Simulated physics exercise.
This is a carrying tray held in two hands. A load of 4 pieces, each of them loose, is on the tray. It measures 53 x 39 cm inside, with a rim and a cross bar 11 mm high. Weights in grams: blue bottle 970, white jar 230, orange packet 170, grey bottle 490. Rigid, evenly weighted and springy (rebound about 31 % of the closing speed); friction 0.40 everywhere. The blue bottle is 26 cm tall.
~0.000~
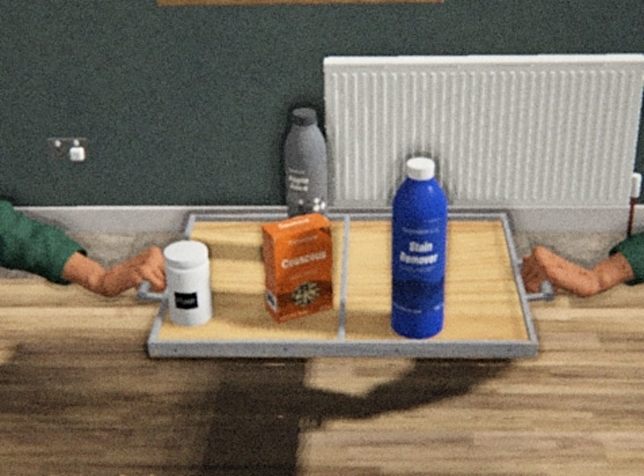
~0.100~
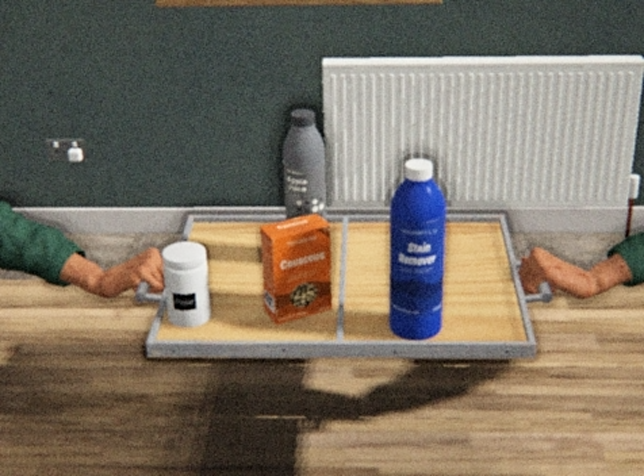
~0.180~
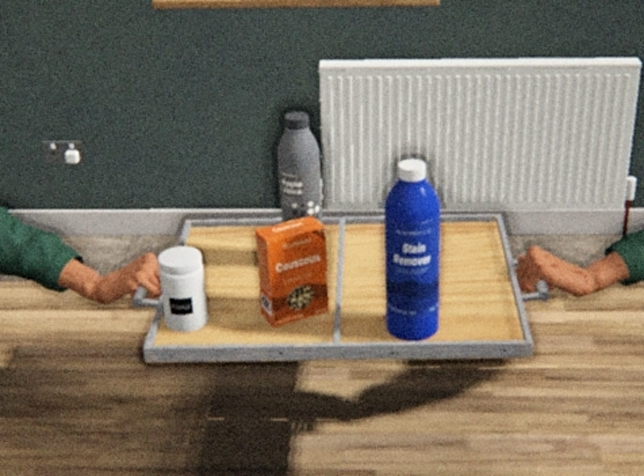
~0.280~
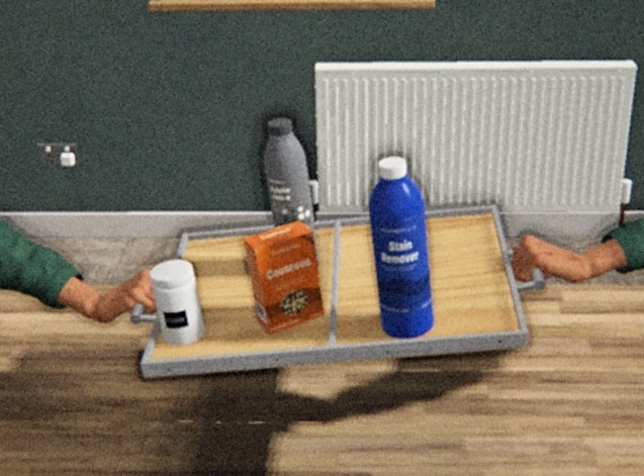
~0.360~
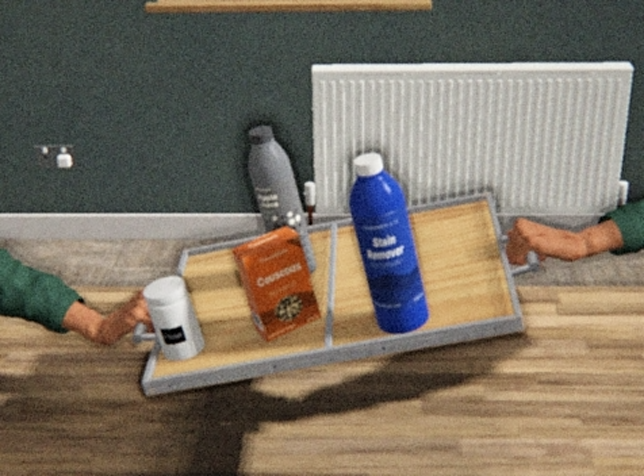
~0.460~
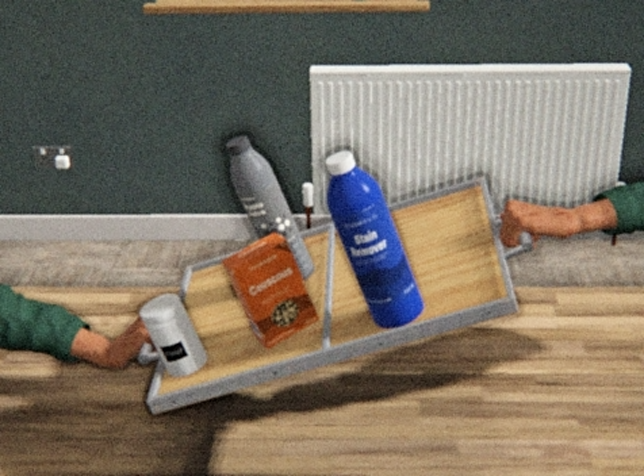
In a green-walled room, two hands steadily tilt a tray of four containers left edge down.
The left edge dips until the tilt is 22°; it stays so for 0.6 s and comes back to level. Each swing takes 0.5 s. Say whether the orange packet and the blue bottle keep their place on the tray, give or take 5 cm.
The orange packet gets shifted; the blue bottle gets shifted.
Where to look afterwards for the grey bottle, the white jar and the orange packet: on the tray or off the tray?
The grey bottle finishes off the tray; the white jar ends off the tray; the orange packet ends off the tray.
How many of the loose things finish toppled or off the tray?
In all, 4.
Around 0.86 s, tray at 22°, left edge down; blue bottle on its side near (264, 325); orange packet tipped 38° against what carries it near (248, 287); grey bottle on its side.
Around 1.06 s, tray at 22°, left edge down; grey bottle now off the tray; blue bottle on its side near (211, 358); orange packet tipped 70° against what carries it near (210, 274).
Around 1.36 s, tray at 17°, left edge down; white jar and orange packet now off the tray; blue bottle on its side near (190, 356).
Around 1.56 s, tray at 3°, left edge down; blue bottle on its side near (188, 327).
Finally (2.2 s), off the tray, white jar, orange packet and grey bottle; on their side or leaning hard on the tray, blue bottle. Final places as that camera would see them, orange packet near (131, 380), blue bottle near (189, 320).
